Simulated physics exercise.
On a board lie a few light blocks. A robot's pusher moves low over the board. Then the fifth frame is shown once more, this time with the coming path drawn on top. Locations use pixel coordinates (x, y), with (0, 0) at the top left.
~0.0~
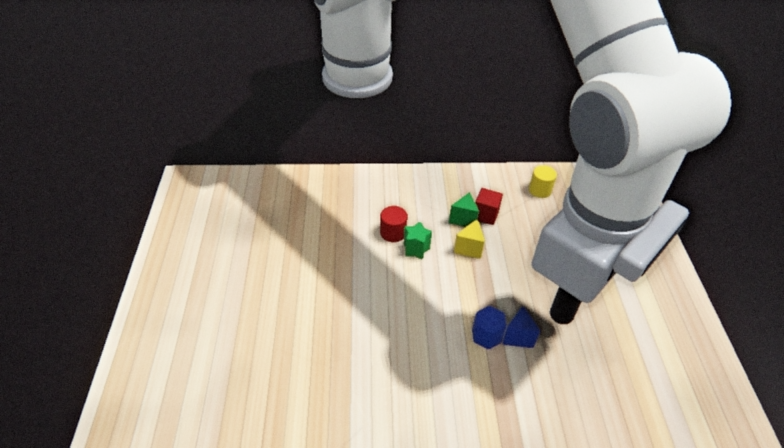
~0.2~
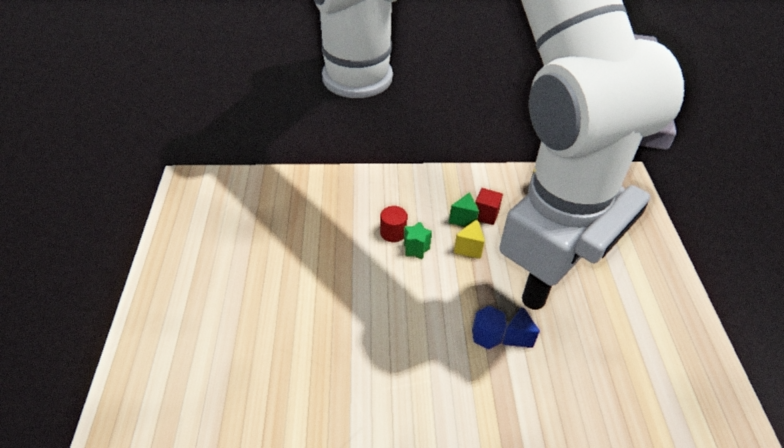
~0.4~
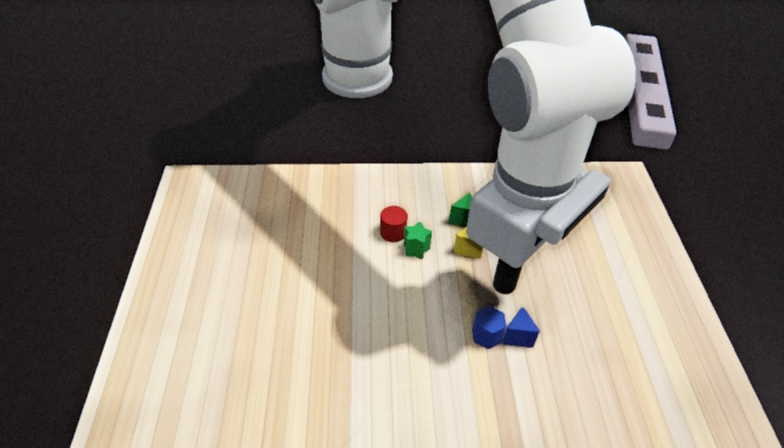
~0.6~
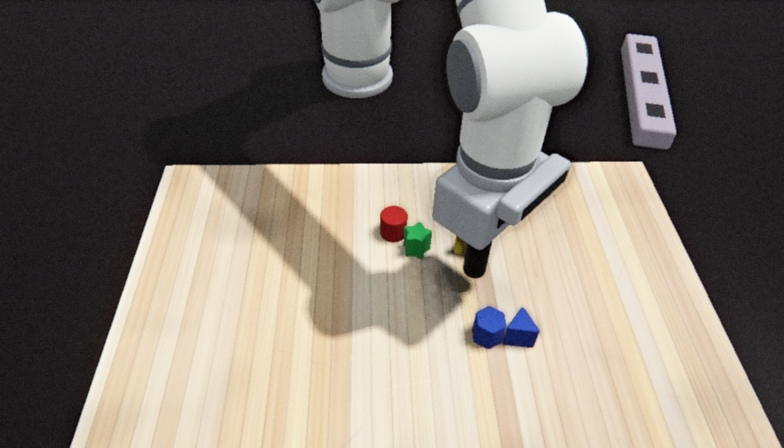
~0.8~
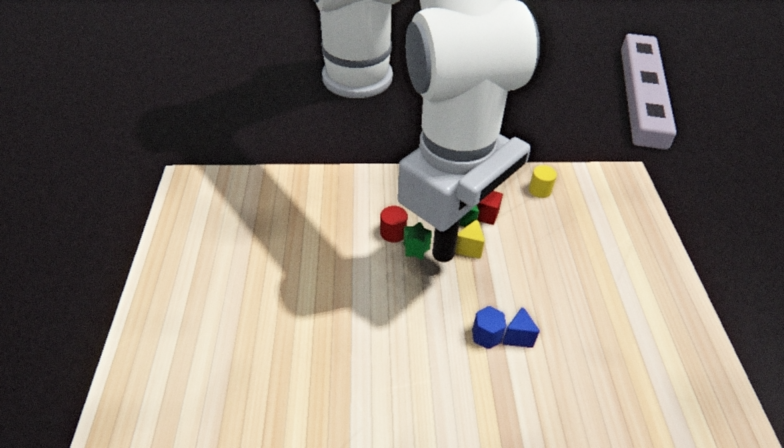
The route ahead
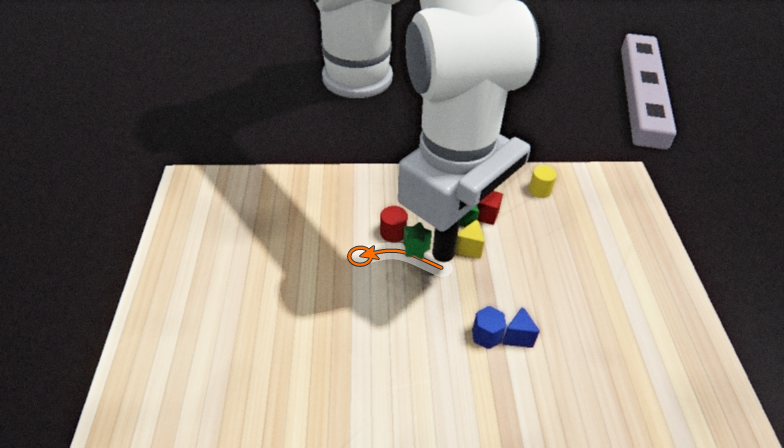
In this clip, a robot arm moves its black-tipped pusher steadily left and away from the viewer over a wooden board, passing behind two blue blocks to a spot near the green star and yellow triangular piece, while the blocks stay still.
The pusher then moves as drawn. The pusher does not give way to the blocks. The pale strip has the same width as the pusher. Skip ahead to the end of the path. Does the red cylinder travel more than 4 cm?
In short: No.
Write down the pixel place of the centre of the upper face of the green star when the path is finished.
It will end up at (394, 218).
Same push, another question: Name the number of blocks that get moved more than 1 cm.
The way I see it, the answer is two.
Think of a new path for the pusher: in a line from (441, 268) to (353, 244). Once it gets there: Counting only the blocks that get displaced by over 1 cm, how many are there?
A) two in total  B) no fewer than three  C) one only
Answer: A.
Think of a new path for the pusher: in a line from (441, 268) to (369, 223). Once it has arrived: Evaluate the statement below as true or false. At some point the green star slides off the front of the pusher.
The statement is false.
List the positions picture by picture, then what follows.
The first frame shows pusher tip (561, 316); block tops, red cylinder (394, 214); green star (418, 231); yellow triangular piece (473, 231).
The second frame shows pusher (533, 301); blocks unchanged.
The third frame shows pusher (504, 286); blocks unchanged.
The fourth frame shows pusher (474, 271); blocks unchanged.
The fifth frame shows pusher (443, 255); red cylinder (394, 214); green star (418, 231); yellow triangular piece (473, 231).
Path on the board, from (441, 268) via (416, 256) and (388, 251), ending at (360, 256).
What follows on the original path. One third of the way, pusher (417, 243); red cylinder (387, 209); green star (405, 224), turned 30° clockwise.
Two thirds of the way, pusher (388, 238); red cylinder (382, 201); green star (395, 218), turned 75° clockwise.
At the end, pusher (360, 243); red cylinder (383, 201); green star (394, 218), turned 80° clockwise; yellow triangular piece in place.
